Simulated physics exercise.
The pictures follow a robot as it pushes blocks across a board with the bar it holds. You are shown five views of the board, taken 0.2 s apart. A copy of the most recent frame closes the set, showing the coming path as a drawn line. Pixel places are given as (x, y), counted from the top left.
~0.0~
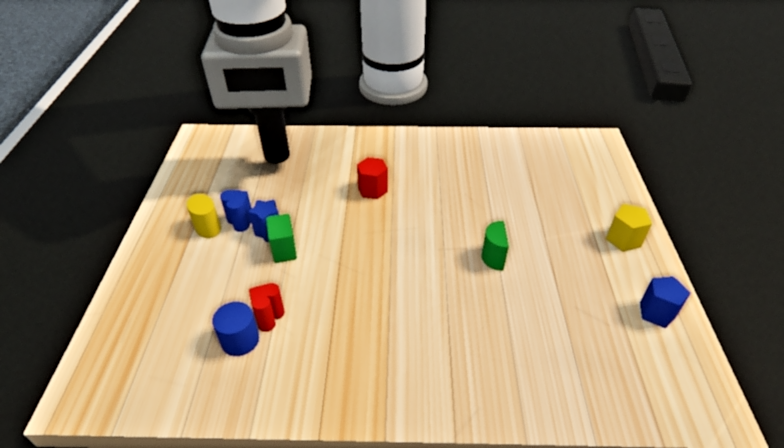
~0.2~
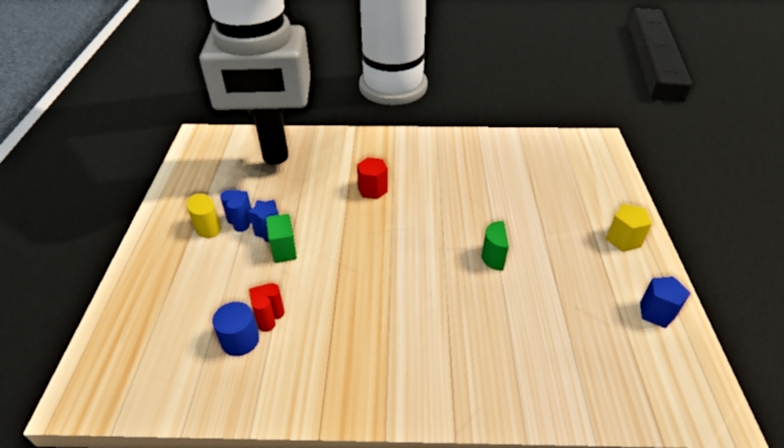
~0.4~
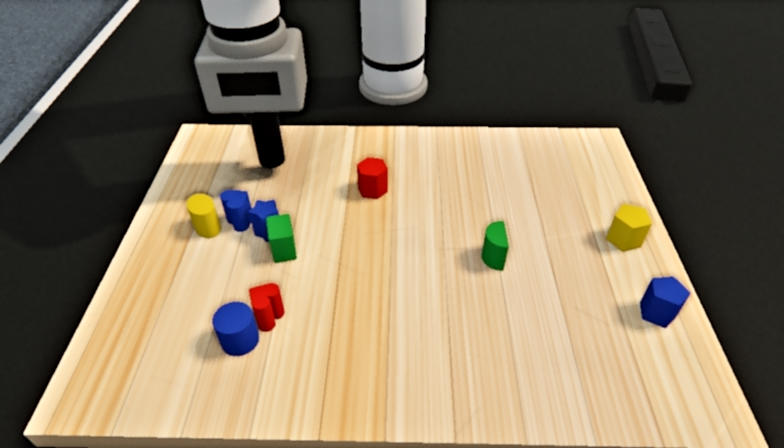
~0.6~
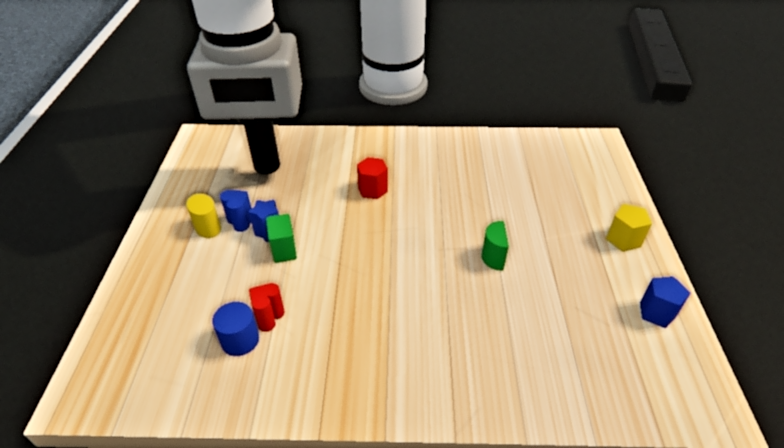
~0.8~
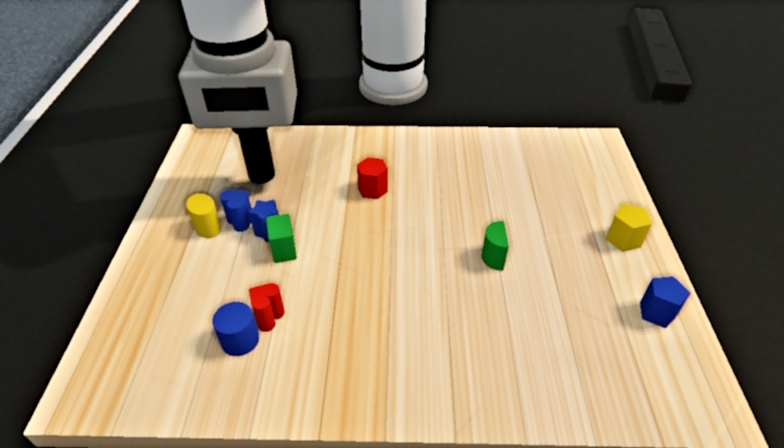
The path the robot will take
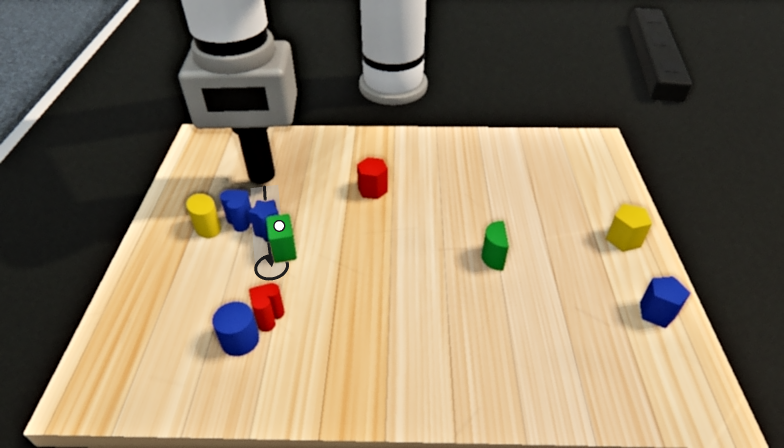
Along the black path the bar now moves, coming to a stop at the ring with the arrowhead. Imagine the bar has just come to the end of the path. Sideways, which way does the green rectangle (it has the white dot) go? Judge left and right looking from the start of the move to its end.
Pushed left.
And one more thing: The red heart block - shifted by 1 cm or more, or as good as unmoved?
At the end of the path, the red heart block remains in its old spot.
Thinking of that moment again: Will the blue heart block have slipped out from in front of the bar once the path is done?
Yes, I think so.
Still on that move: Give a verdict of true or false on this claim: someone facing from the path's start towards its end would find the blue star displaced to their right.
This is true.
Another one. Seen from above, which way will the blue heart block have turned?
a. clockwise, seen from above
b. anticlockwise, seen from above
That would be a.
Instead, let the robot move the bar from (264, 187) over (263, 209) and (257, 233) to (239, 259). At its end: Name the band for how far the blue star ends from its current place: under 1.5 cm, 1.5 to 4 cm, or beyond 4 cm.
It slides well over 4 cm.
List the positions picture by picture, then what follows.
In the first picture, bar's lower end (277, 157); yellow oval block (200, 204); blue heart block (234, 198); red heart block (263, 294); blue star (264, 208); green rectangle (279, 226).
In the second picture, bar (276, 158); blocks still.
In the third picture, bar (273, 161); blocks still.
In the fourth picture, bar (267, 167); blocks still.
In the fifth picture, bar (262, 177); yellow oval block (200, 204); blue heart block (234, 198); red heart block (263, 294); blue star (264, 208); green rectangle (279, 226).
Drawn move, in a line from (264, 187) to (272, 267); the dot is on the green rectangle.
The first path, step by step. One third of the way, bar (264, 201); nothing pushed yet.
Two thirds of the way, bar (266, 227); blue heart block (230, 202), turned 35° clockwise; blue star (259, 233); green rectangle (289, 241), turned 50° anticlockwise.
At the end, bar (269, 257); yellow oval block still; blue heart block (230, 202), turned 35° clockwise; red heart block still; blue star (253, 264), turned 15° clockwise; green rectangle (298, 250), turned 70° anticlockwise.
